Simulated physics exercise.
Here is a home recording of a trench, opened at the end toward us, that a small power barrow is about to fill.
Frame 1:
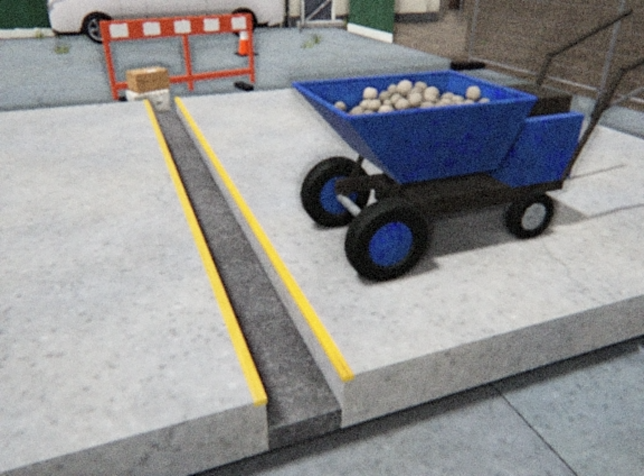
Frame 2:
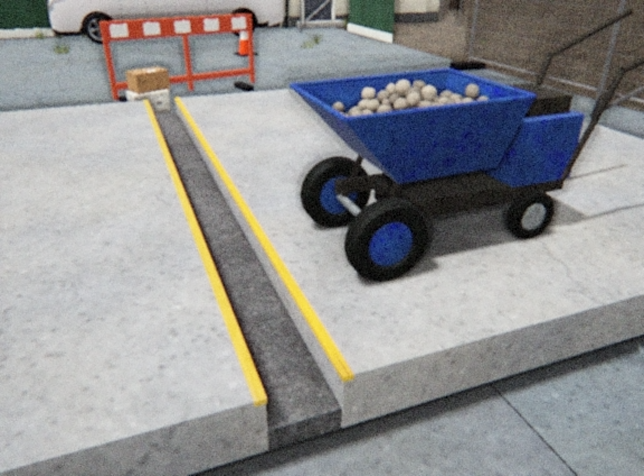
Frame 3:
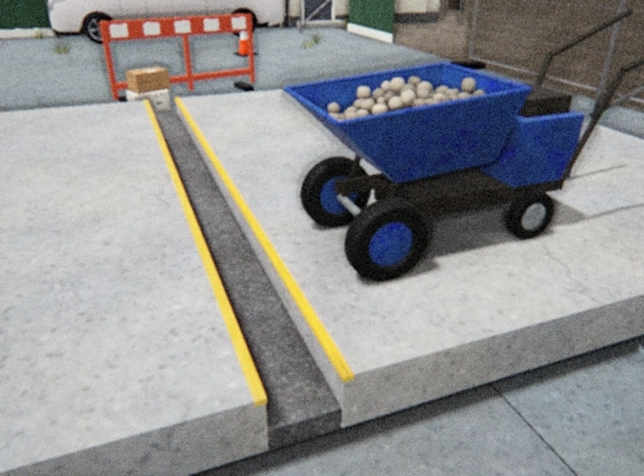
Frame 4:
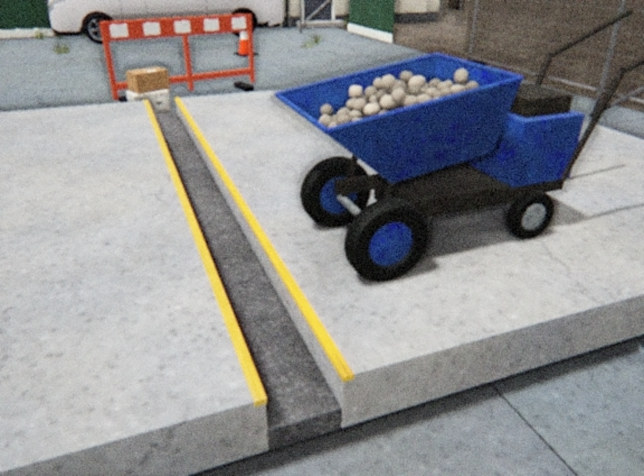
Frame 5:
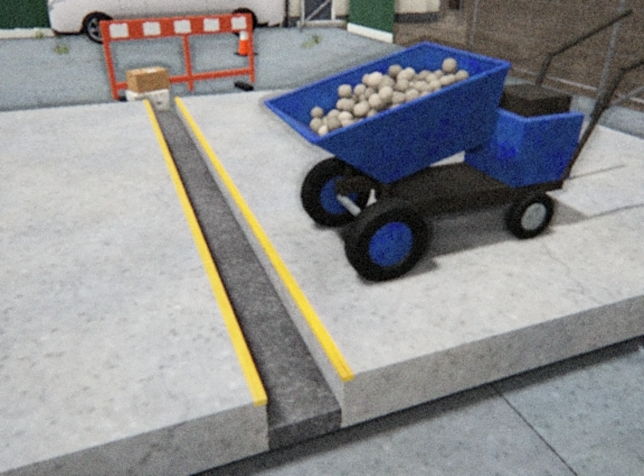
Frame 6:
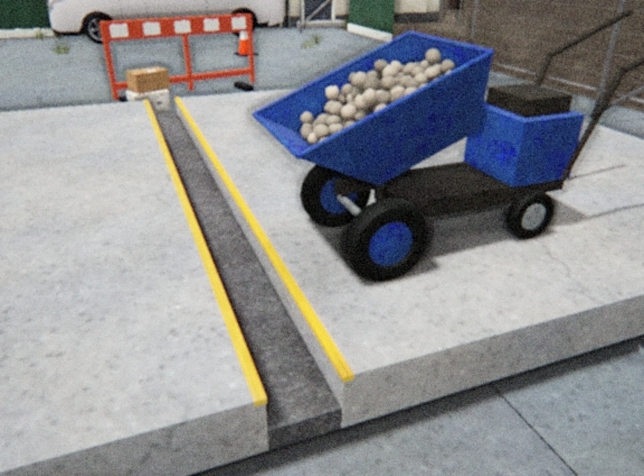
A blue skip full of round pebbles tilts steadily forward toward a narrow trench.
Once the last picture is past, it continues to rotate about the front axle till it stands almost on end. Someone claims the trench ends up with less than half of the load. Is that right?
Right.
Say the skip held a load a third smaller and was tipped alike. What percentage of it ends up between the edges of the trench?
My estimate is near 30 per cent.
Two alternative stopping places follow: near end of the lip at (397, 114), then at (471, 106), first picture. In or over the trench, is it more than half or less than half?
For the first case I'd say upwards of half, and for the second case a smaller fraction.
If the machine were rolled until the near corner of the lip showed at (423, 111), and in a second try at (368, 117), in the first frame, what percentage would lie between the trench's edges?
About 60 per cent for the first spot and about 50 per cent for the second.
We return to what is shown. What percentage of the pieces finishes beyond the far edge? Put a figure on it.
45 %.
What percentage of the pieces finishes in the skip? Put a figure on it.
It is some 25 percent.
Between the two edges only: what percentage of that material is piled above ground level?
About 10 in a hundred.
Just after the last frame, skip tipped steeply; every one in the skip.
A moment on, skip tipped right over; roughly two thirds in the skip; about a tenth in or heaped over the trench; roughly a quarter beyond it; just a few falling.
Further on, skip tipped right over; roughly a quarter in the skip; roughly a quarter in or heaped over the trench; roughly half beyond it.
When it is over, skip tipped right over; roughly a quarter in the skip; roughly a quarter in or heaped over the trench; roughly half beyond it.
